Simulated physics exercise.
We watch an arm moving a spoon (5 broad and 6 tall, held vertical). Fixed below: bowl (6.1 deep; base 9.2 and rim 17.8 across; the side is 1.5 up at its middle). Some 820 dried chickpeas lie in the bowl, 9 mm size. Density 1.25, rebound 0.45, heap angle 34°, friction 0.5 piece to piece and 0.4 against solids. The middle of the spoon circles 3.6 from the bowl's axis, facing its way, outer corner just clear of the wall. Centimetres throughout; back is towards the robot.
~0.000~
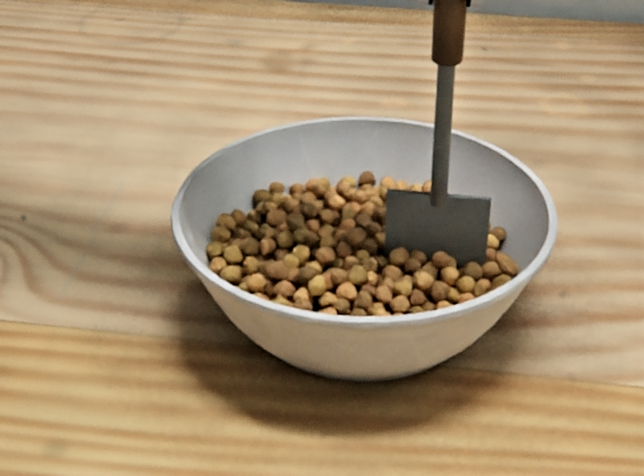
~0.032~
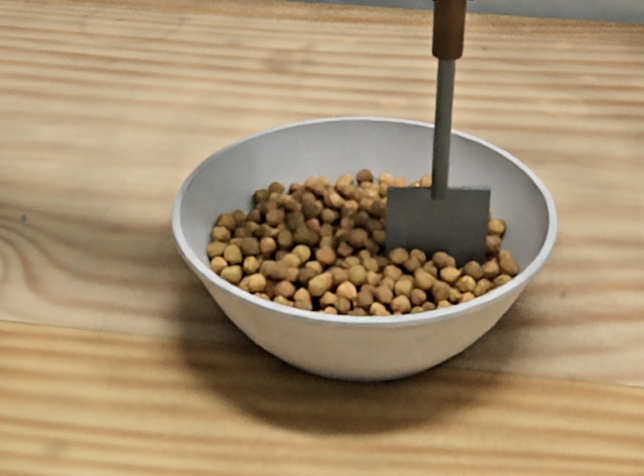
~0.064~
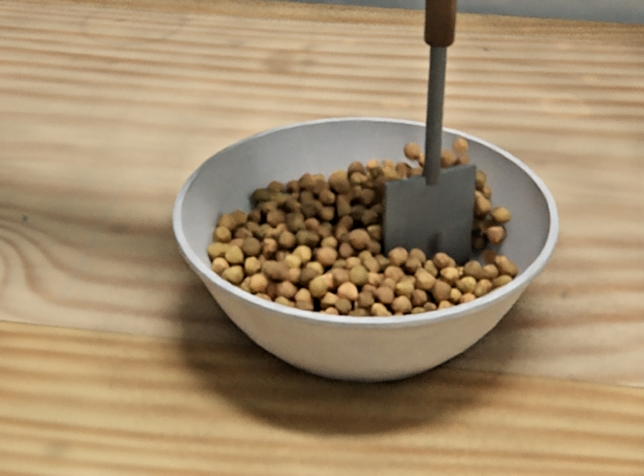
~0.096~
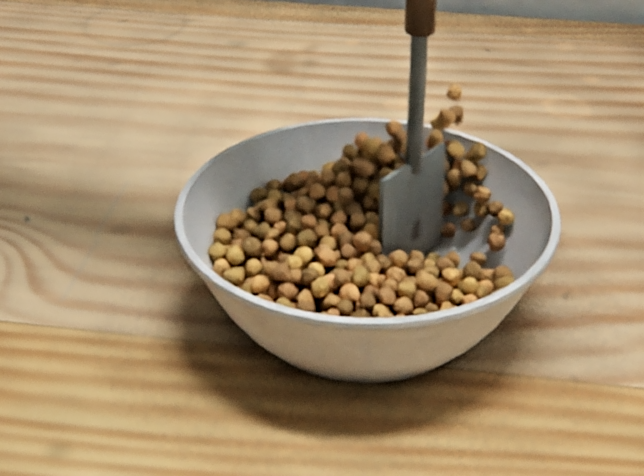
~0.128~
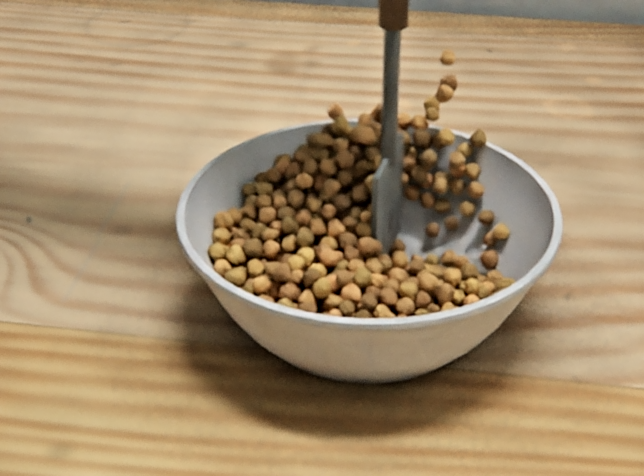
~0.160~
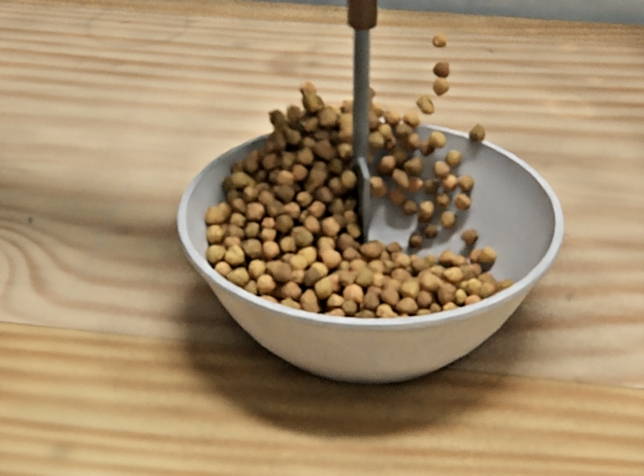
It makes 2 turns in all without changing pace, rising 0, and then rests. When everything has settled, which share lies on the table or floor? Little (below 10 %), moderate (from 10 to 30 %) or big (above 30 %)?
Share on the table or floor: Big (above 30 %).
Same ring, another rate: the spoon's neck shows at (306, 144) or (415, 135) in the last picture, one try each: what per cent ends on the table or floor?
About 60 and 20 per cent.
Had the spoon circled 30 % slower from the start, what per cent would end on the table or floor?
It would be near 25 per cent.
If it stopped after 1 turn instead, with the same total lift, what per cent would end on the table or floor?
In that case some 30 per cent.
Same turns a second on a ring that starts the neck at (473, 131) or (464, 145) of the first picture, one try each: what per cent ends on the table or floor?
Some 35 and 50 per cent.
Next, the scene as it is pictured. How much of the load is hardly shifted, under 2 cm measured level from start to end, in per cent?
About 5 per cent.
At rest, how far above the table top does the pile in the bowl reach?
Some 6.5 cm.
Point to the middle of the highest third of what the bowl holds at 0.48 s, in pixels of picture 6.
Around (494, 227).
After 0.48 s, 345° round, highest piece 10 above the table; 622 in the bowl, 154 on the table or floor, 42 in flight or on the tool.
After 0.79 s, 225° round, highest piece 8 above the table; 538 in the bowl, 268 on the table or floor, 12 in flight or on the tool.
After 1.15 s, 0° round, highest piece 7 above the table; 505 in the bowl, 312 on the table or floor, 1 in flight or on the tool.
After 1.85 s, 0° round, highest piece 7 above the table; 505 in the bowl, 313 on the table or floor.
In the end, 505 in the bowl, 313 on the table or floor. That is 38 % on the table or floor.
